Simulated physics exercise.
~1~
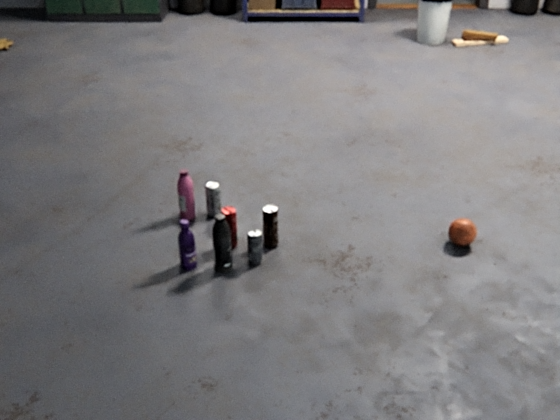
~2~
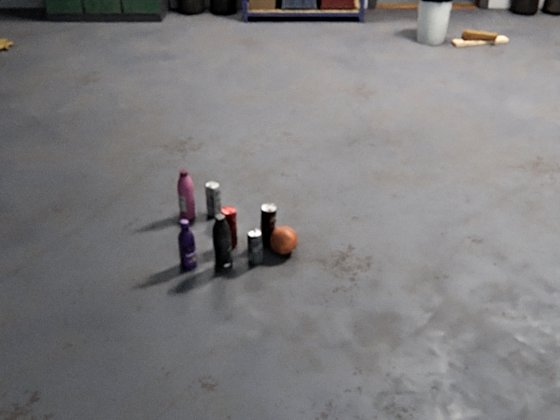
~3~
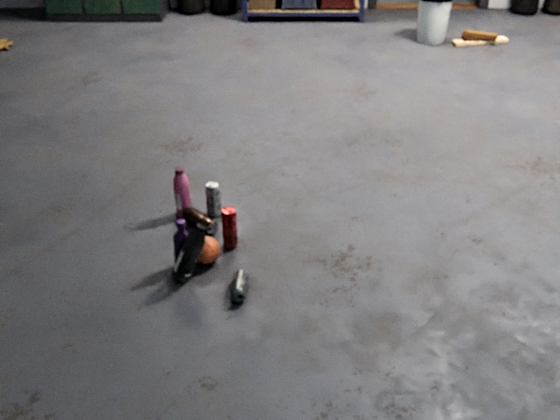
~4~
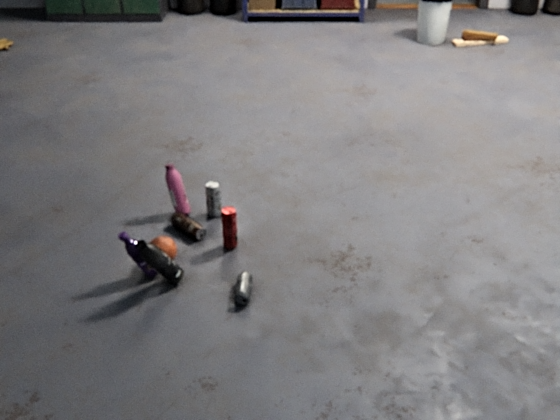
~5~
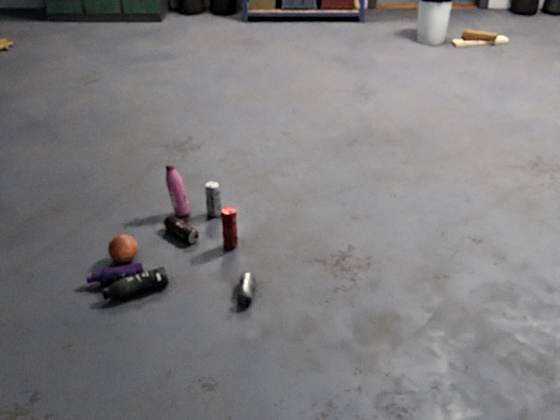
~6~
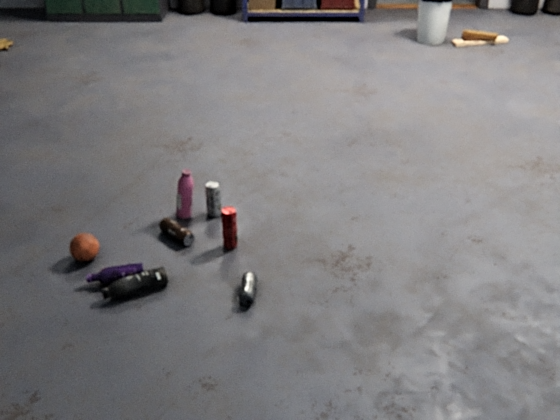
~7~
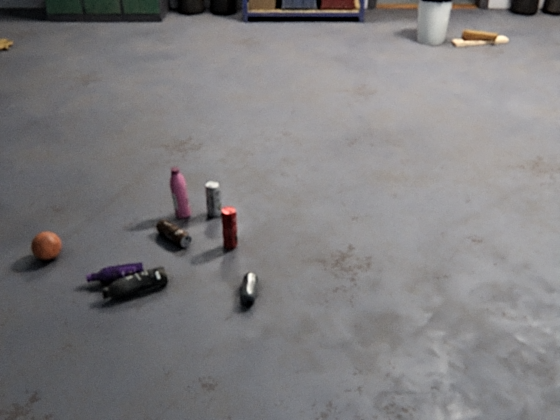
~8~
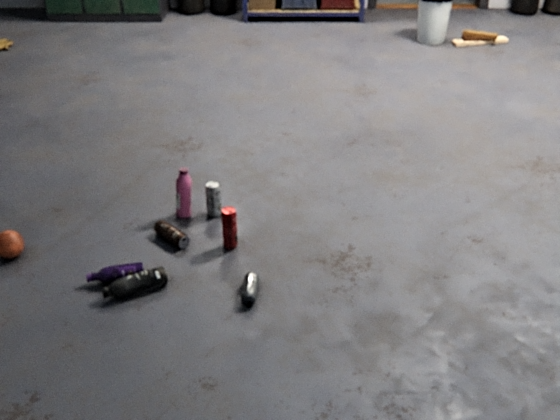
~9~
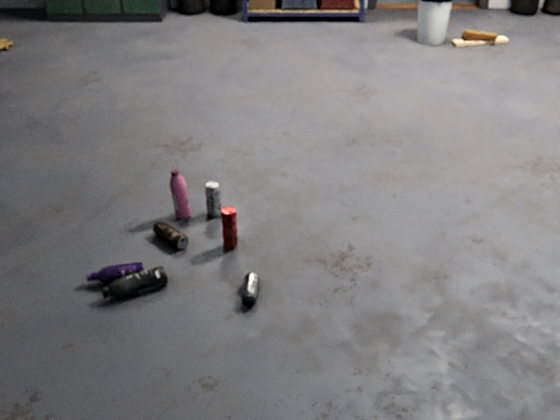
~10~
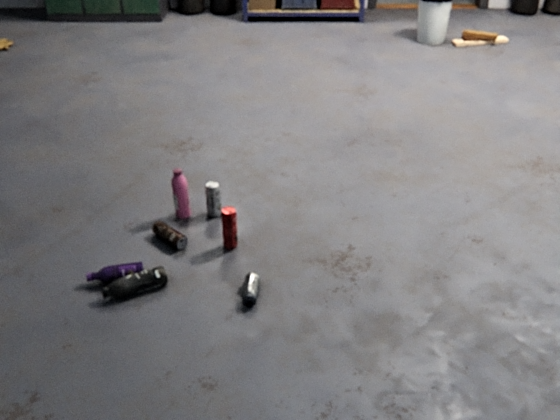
On a grey concrete floor, an orange ball rolled left into a cluster of bottles and cans, knocking over four and making the pink bottle wobble, then rolled out of view, leaving the pink bottle, red can and white can standing.
